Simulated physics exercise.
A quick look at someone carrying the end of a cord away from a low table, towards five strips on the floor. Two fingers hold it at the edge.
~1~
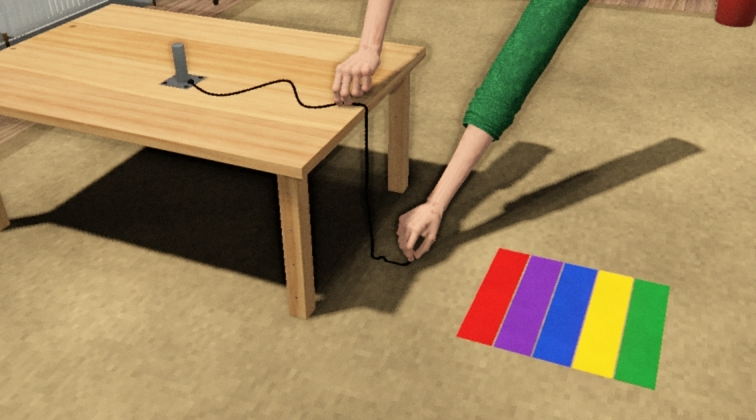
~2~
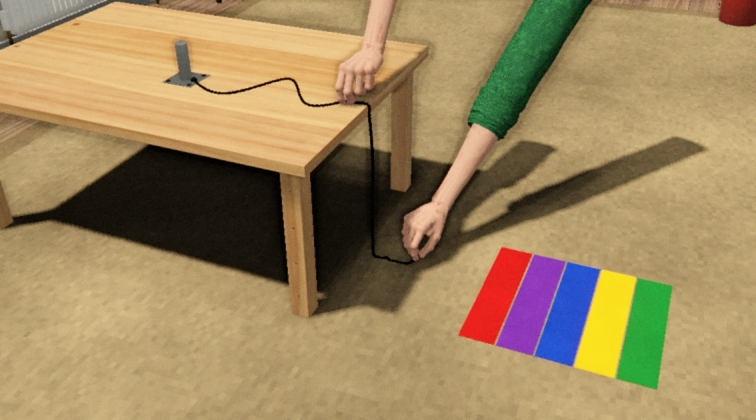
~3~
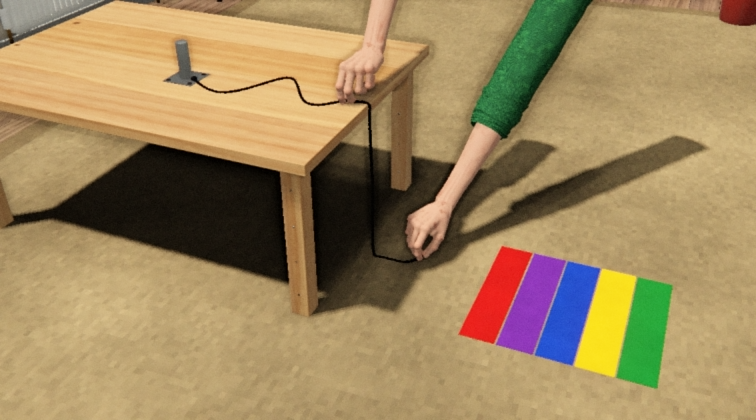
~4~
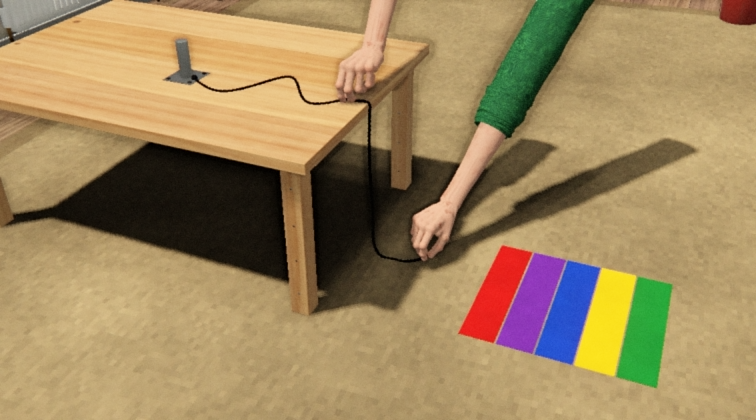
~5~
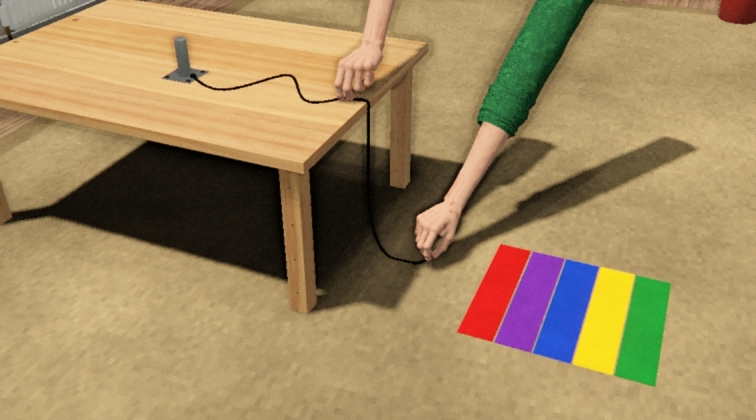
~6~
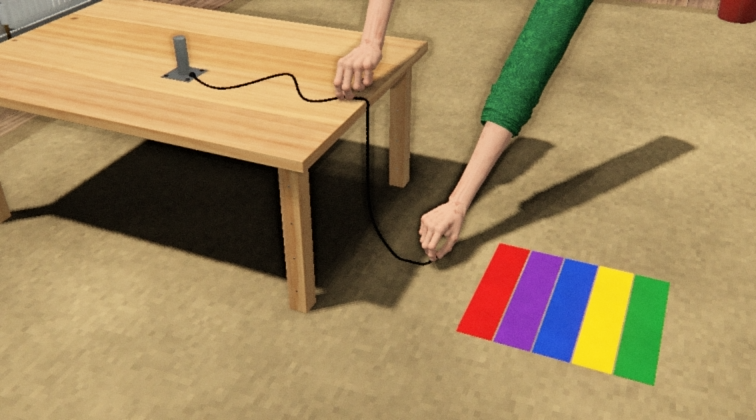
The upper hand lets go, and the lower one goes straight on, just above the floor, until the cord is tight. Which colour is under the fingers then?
Over yellow.
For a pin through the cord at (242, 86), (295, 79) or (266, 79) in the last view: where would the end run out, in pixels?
The places are (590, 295), (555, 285) and (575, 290).
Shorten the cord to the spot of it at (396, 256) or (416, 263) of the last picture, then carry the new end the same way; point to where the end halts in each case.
In that order: (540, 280) and (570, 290).
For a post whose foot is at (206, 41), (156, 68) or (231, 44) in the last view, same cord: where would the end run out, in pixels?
The places are (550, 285), (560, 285) and (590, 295).
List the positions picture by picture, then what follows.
In the first frame, end (414, 257); red (482, 323); purple (519, 333); blue (557, 343); yellow (597, 353); green (638, 364).
In the second frame, end (419, 256); cord through (210, 91) (275, 81) (304, 102) (369, 117) (373, 183) (373, 246).
In the third frame, end (422, 256).
In the fourth frame, end (427, 256); cord through (211, 89) (276, 79) (305, 100) (370, 115) (370, 180) (374, 244).
In the fifth frame, end (432, 256).
In the sixth frame, end (436, 256); cord through (209, 86) (274, 76) (303, 98) (368, 112) (368, 178) (384, 241).
Soon after, end near (549, 284); over purple.
Then, end near (586, 293); over blue.
At full stretch, end near (608, 299); over yellow. The end stops over the yellow strip.
